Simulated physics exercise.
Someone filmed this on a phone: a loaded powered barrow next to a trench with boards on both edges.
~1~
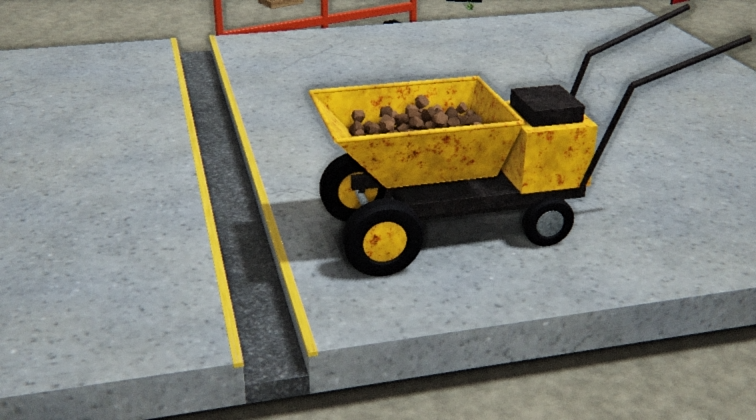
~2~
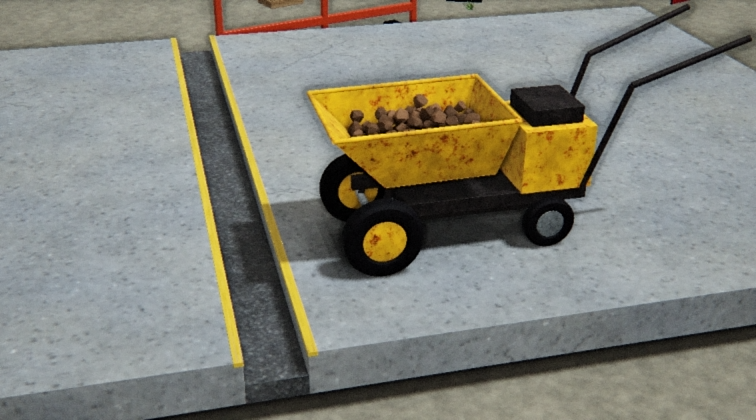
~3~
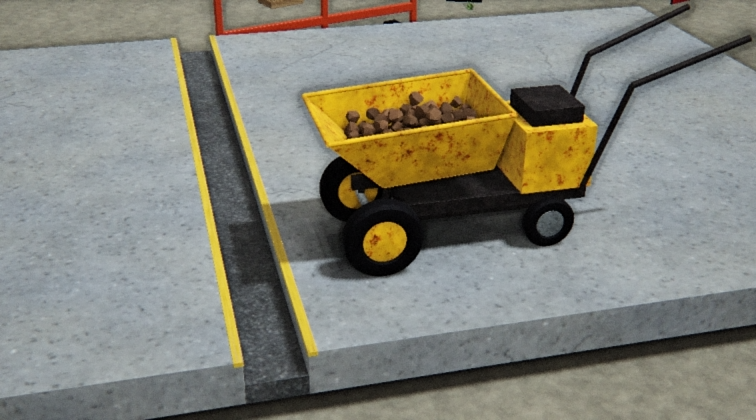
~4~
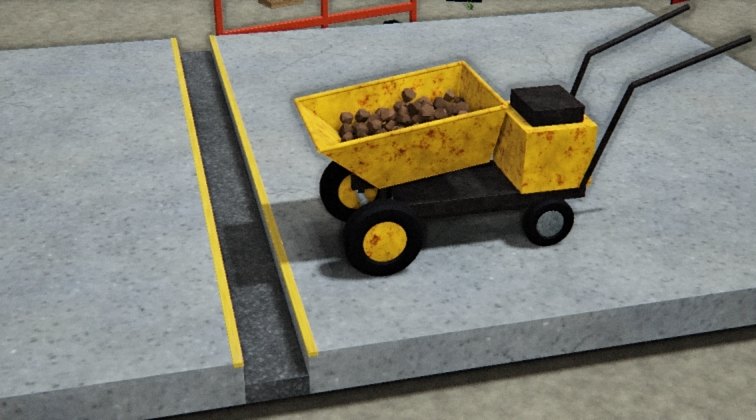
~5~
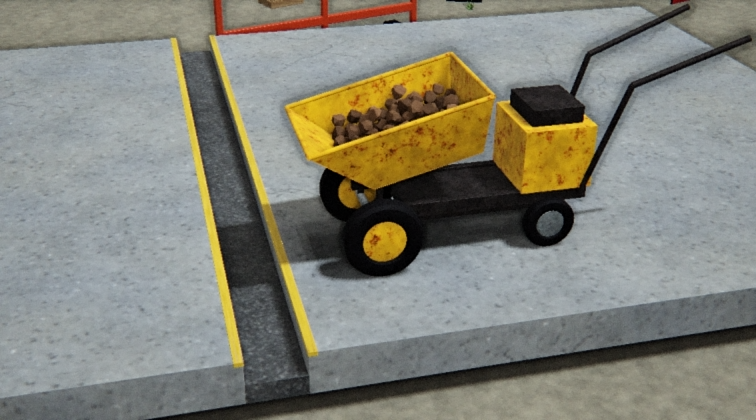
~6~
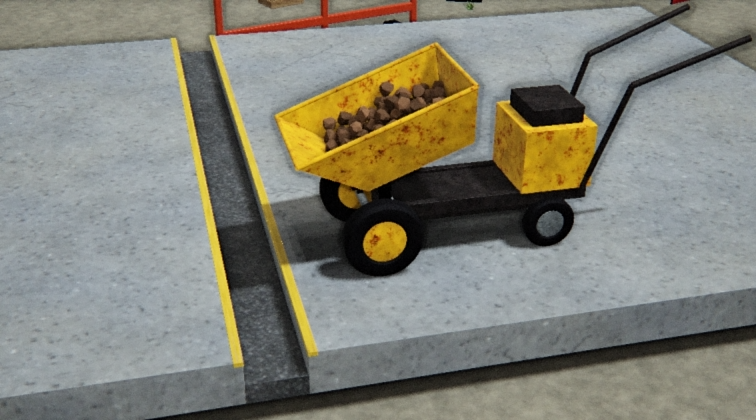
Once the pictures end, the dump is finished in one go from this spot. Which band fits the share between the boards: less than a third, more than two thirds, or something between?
Its aim will yield a share of a third to two thirds.
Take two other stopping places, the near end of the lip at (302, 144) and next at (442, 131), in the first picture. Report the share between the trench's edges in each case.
0 % and 20 %.
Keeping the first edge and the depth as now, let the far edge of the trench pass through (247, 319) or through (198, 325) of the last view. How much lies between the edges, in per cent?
You'd get 30 % in the first case and 90 % in the second.
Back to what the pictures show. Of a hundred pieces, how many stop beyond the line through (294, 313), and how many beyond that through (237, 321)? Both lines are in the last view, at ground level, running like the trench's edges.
Close to 90 per cent, then close to 40 per cent.
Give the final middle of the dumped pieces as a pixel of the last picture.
The centre settles at about (229, 258).
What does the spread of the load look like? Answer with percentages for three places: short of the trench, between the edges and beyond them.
Short 0 %, between 50 %, beyond 40 %.
Just after the last frame, skip tipped steeply; every one in the skip.
A moment on, skip tipped right over; the larger part in the skip; about a tenth in or heaped over the trench; just a few beyond it; just a few falling.
Further on, skip tipped right over; about a tenth in the skip; roughly half in or heaped over the trench; roughly a third beyond it.
When it is over, skip tipped right over; about a tenth in the skip; roughly half in or heaped over the trench; roughly a third beyond it.
